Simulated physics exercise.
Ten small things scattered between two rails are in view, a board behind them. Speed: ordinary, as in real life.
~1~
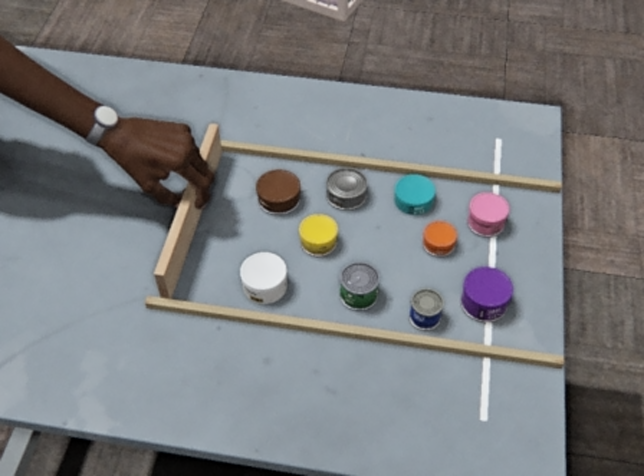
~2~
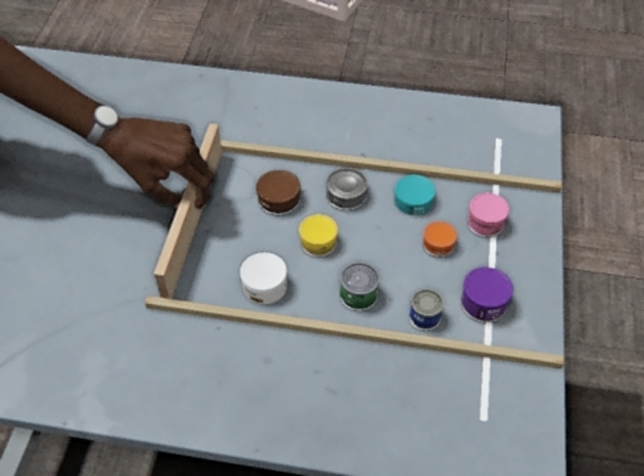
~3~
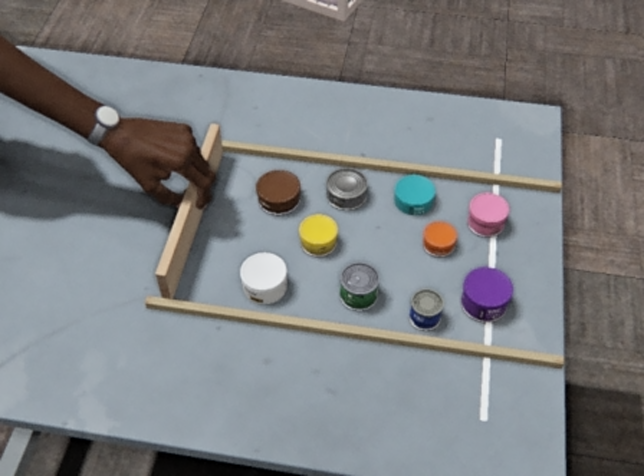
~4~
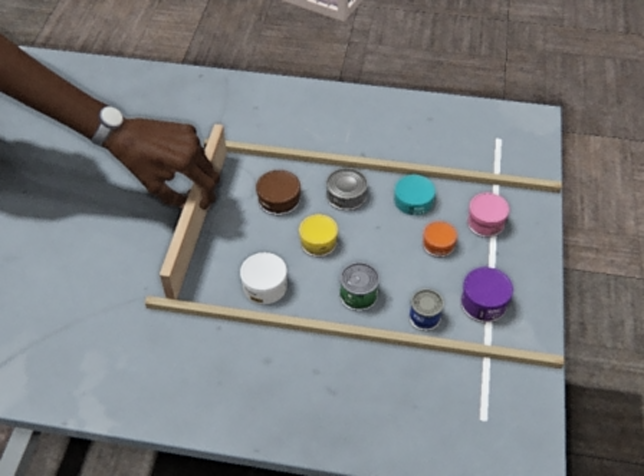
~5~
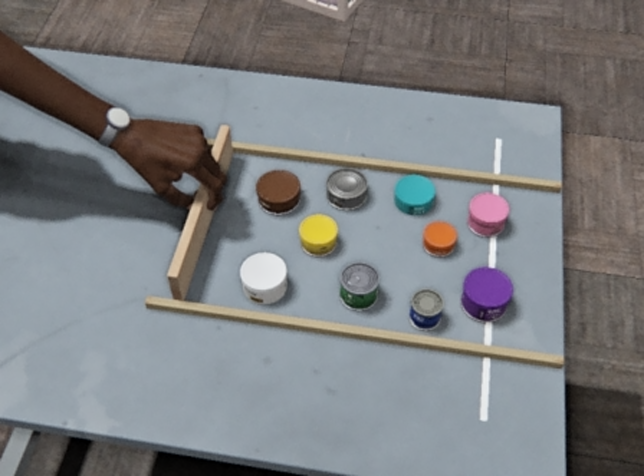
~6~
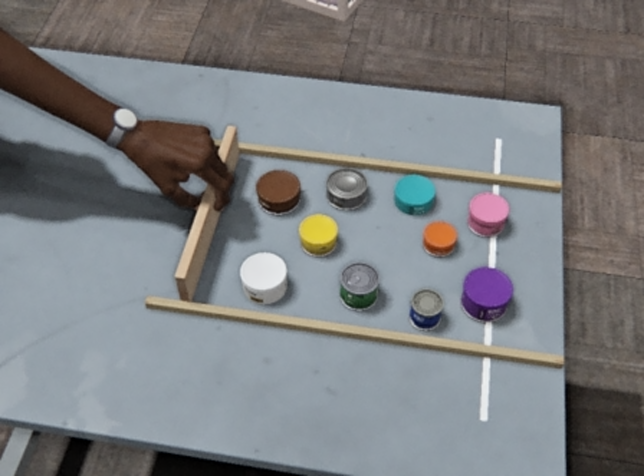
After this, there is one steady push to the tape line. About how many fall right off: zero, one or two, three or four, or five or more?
Falling ones: A lone one or two.
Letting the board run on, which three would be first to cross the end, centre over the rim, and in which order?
The purple pot goes first, followed by the pink tin and then the turquoise tub.
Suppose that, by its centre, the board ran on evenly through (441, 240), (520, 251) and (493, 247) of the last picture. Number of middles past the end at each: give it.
Middles past end - pos 1: 0, pos 2: 5, pos 3: 2.
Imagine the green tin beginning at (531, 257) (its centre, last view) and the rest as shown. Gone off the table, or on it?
From that start, the object then does not stay.
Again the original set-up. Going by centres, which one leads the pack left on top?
Turquoise tub ends nearest.
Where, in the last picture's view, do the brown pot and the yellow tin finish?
Positions - first (518, 229), then (512, 262).
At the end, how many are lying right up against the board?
That would be 4 of them.
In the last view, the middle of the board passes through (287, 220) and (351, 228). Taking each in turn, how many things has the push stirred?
At the first point the count is 3, at the second it's 7.
Early on, none off yet; purple pot at rest near (486, 295); pink tin at rest near (488, 216); orange pot at rest near (440, 239).
Finally, the number that fall off is one or two; lost, pink tin and purple pot.
